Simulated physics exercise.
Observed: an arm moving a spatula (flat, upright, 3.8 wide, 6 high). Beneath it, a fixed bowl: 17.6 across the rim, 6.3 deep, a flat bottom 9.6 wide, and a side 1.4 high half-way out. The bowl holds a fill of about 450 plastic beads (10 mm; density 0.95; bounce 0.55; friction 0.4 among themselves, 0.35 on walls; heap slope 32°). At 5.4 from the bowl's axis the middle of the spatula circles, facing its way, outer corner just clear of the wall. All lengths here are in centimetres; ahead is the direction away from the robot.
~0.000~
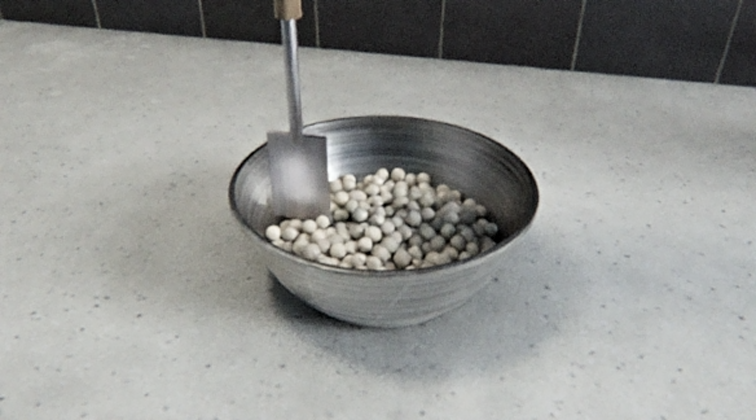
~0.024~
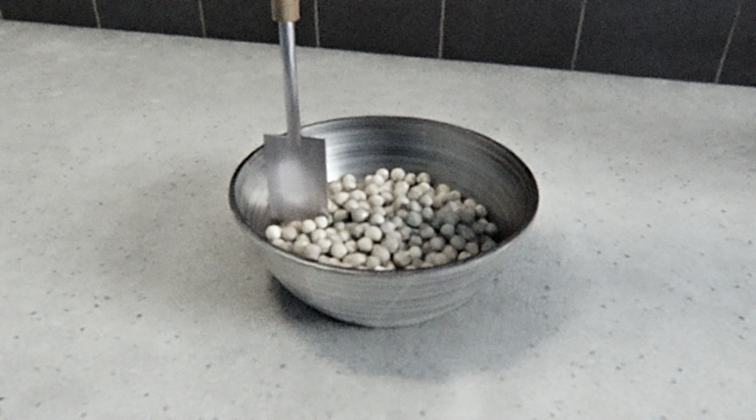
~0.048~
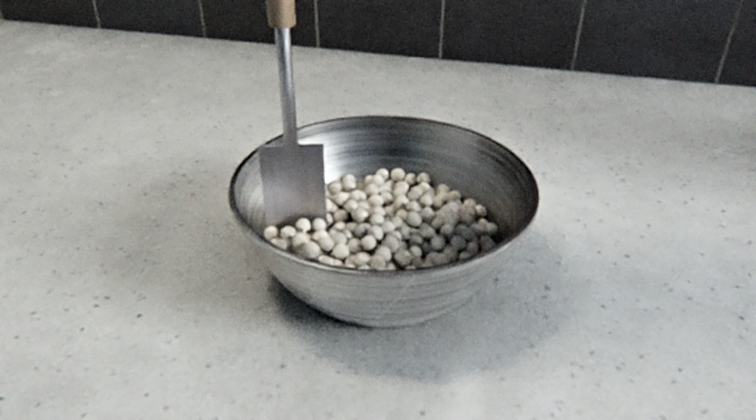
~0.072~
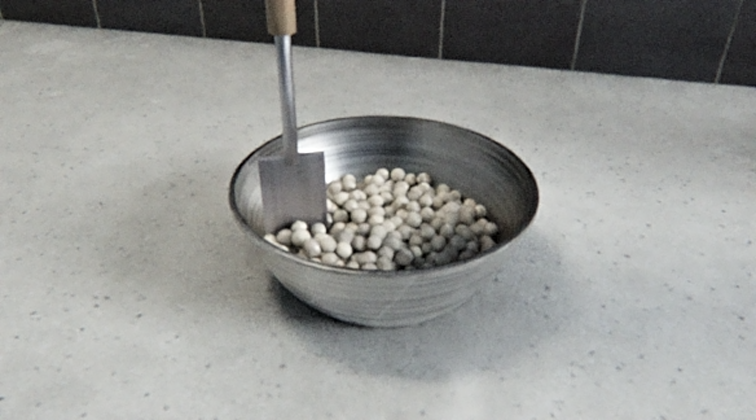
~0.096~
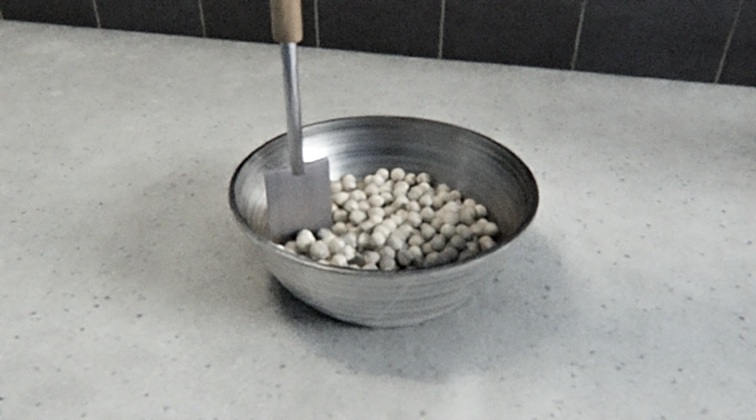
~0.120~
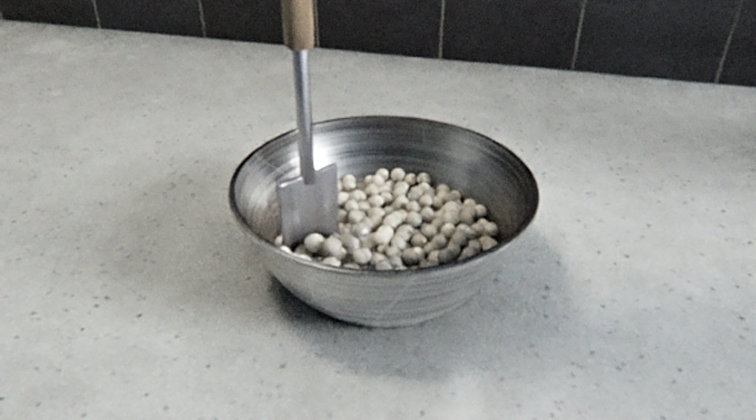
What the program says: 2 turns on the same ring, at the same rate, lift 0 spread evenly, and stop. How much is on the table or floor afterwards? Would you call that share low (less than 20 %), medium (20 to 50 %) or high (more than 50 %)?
I would call it low.
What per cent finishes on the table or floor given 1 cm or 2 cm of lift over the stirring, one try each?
Close to 5 and 0 percent, in that order.
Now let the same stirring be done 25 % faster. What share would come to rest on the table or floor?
Near 20 in a hundred, it would be.
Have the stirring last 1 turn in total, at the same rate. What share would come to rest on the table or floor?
Estimate: About 5 percent.
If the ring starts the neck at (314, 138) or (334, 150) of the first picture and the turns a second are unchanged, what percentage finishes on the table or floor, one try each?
10 and 0 per cent.
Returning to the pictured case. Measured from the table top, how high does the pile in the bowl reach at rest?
Around 5.5 cm above the table.
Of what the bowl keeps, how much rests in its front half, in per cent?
About 60 per cent.
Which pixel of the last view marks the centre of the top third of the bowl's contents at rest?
I'd put it at about (331, 251).
By 0.61 s, 316° round, highest piece 8 above the table; 430 in the bowl, 18 on the table or floor, 5 in flight or on the tool.
By 1.09 s, 218° round, highest piece 7 above the table; 411 in the bowl, 39 on the table or floor, 3 in flight or on the tool.
By 1.53 s, 0° round, highest piece 6 above the table; 398 in the bowl, 55 on the table or floor.
By 2.23 s, 0° round, highest piece 5 above the table; 398 in the bowl, 55 on the table or floor.
Final count, 398 in the bowl, 55 on the table or floor. That is 12 % on the table or floor.
